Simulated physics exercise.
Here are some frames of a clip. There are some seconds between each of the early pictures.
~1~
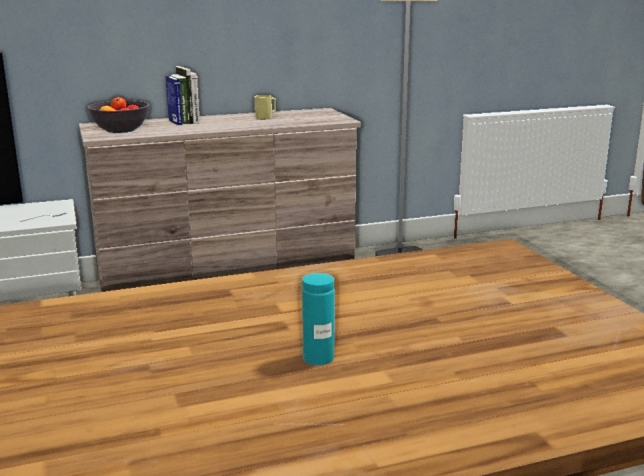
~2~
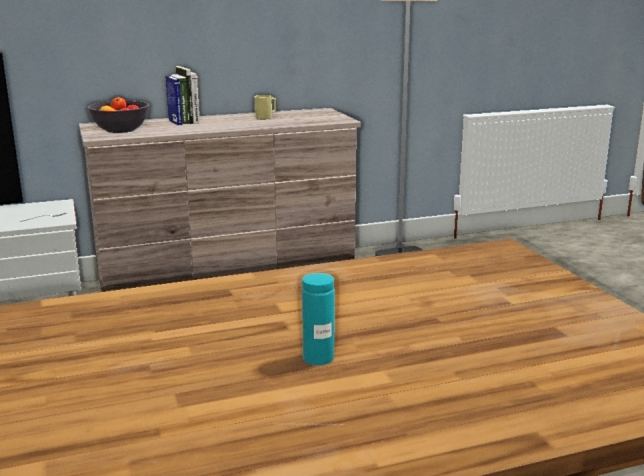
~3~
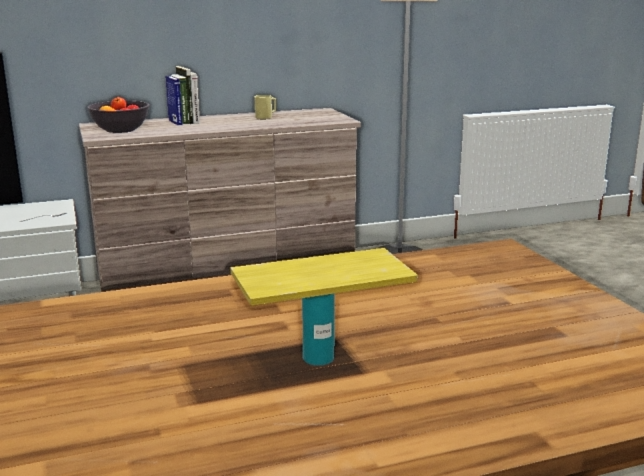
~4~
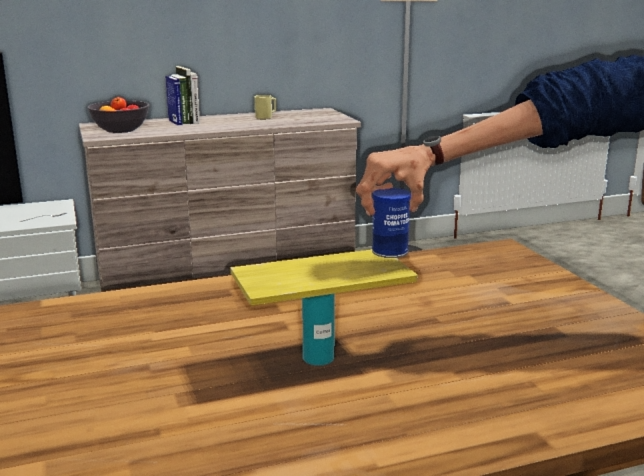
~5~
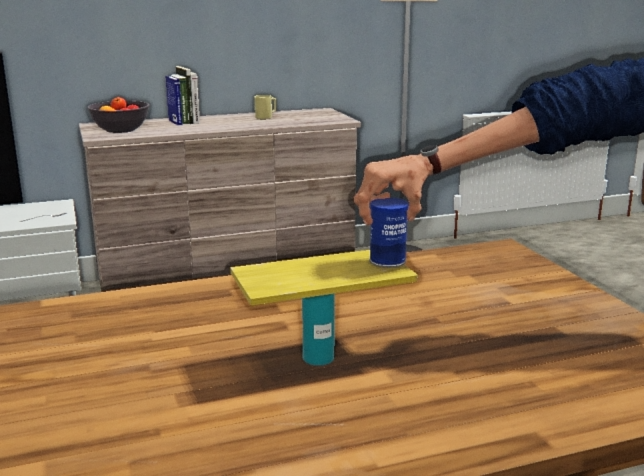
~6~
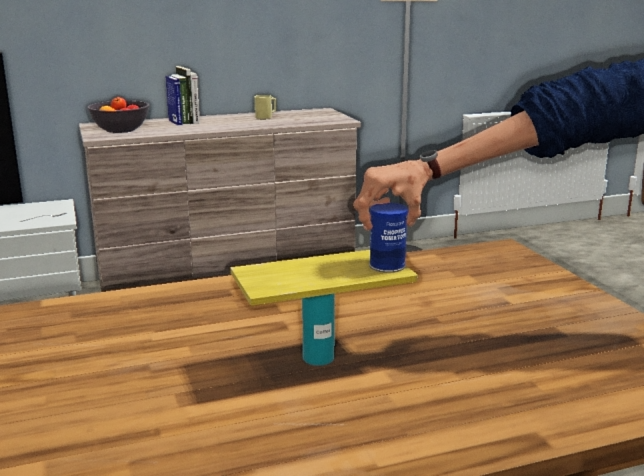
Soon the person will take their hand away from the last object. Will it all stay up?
Something drops or tips.
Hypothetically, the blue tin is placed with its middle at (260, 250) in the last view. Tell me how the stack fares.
After that, it tumbles down.
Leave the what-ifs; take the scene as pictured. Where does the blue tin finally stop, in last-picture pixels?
End position in the final view: Approximately (432, 332).
Then, 0.40 s after the last picture, blue tin now fallen; yellow board on its side.
Then, 1.10 s after the last picture, yellow board on its side.
By the end, fallen, yellow board and blue tin; turquoise jar in place. Seen from the same camera at the end, blue tin near (432, 331). The stack loses its balance.
